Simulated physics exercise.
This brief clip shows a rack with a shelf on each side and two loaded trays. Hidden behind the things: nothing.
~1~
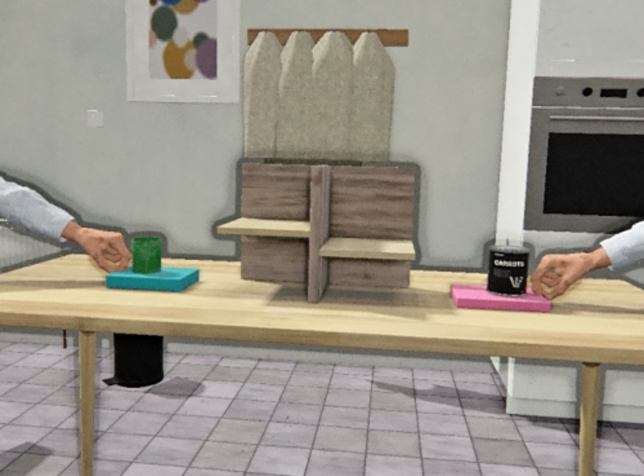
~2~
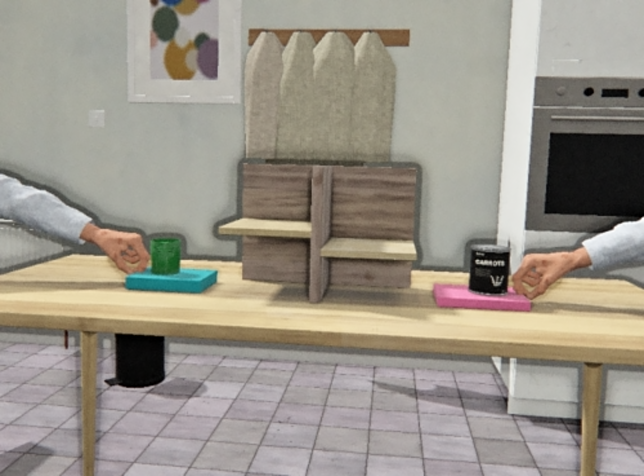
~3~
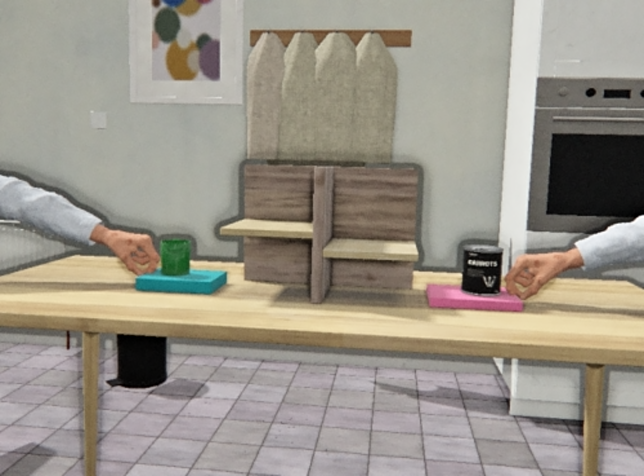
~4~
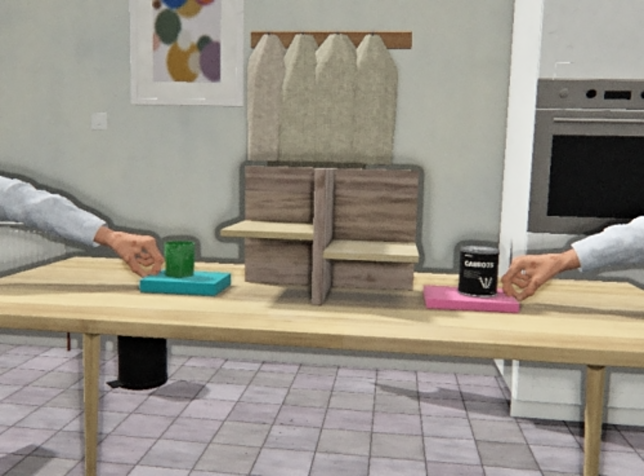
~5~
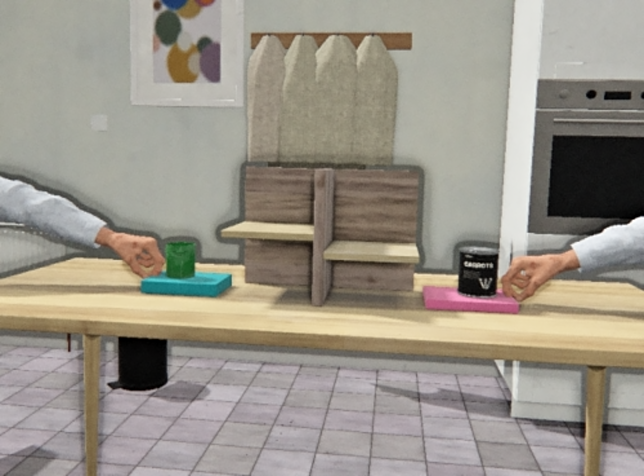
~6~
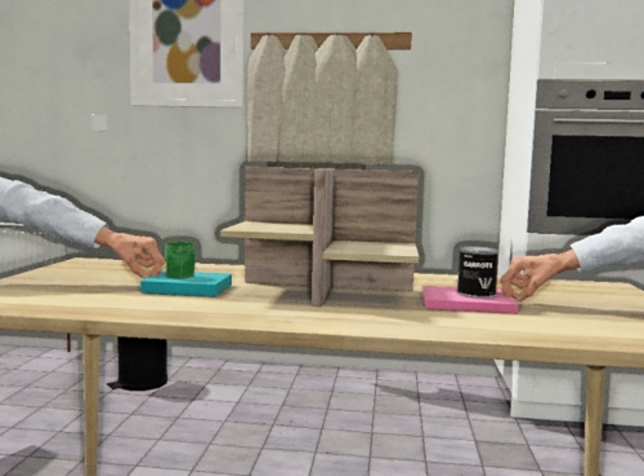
Two hands slid a turquoise tray with a green beaker and a pink tray with a black tin inward across a wooden table, toward the shelved rack between them, then stayed nearly still.
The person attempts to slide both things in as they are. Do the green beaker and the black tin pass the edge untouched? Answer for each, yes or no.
By item: Green beaker - yes; black tin - no.
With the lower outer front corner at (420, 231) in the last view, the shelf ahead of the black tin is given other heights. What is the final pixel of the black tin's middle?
Rest point, approximately (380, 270).
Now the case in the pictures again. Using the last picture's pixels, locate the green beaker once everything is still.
It comes to rest at about (261, 264) in the last picture.
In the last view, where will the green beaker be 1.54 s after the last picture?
Estimated centre: (237, 263).
Then, 1.54 s on from there, green beaker riding along near (237, 263); black tin pushed back on its carrier near (436, 270).
Then, 2.30 s on from there, green beaker riding along near (261, 264); black tin turned 43° from its first pose near (435, 273).
In the end, the green beaker clears the shelf, near (261, 264); the black tin strikes the shelf, near (462, 285).
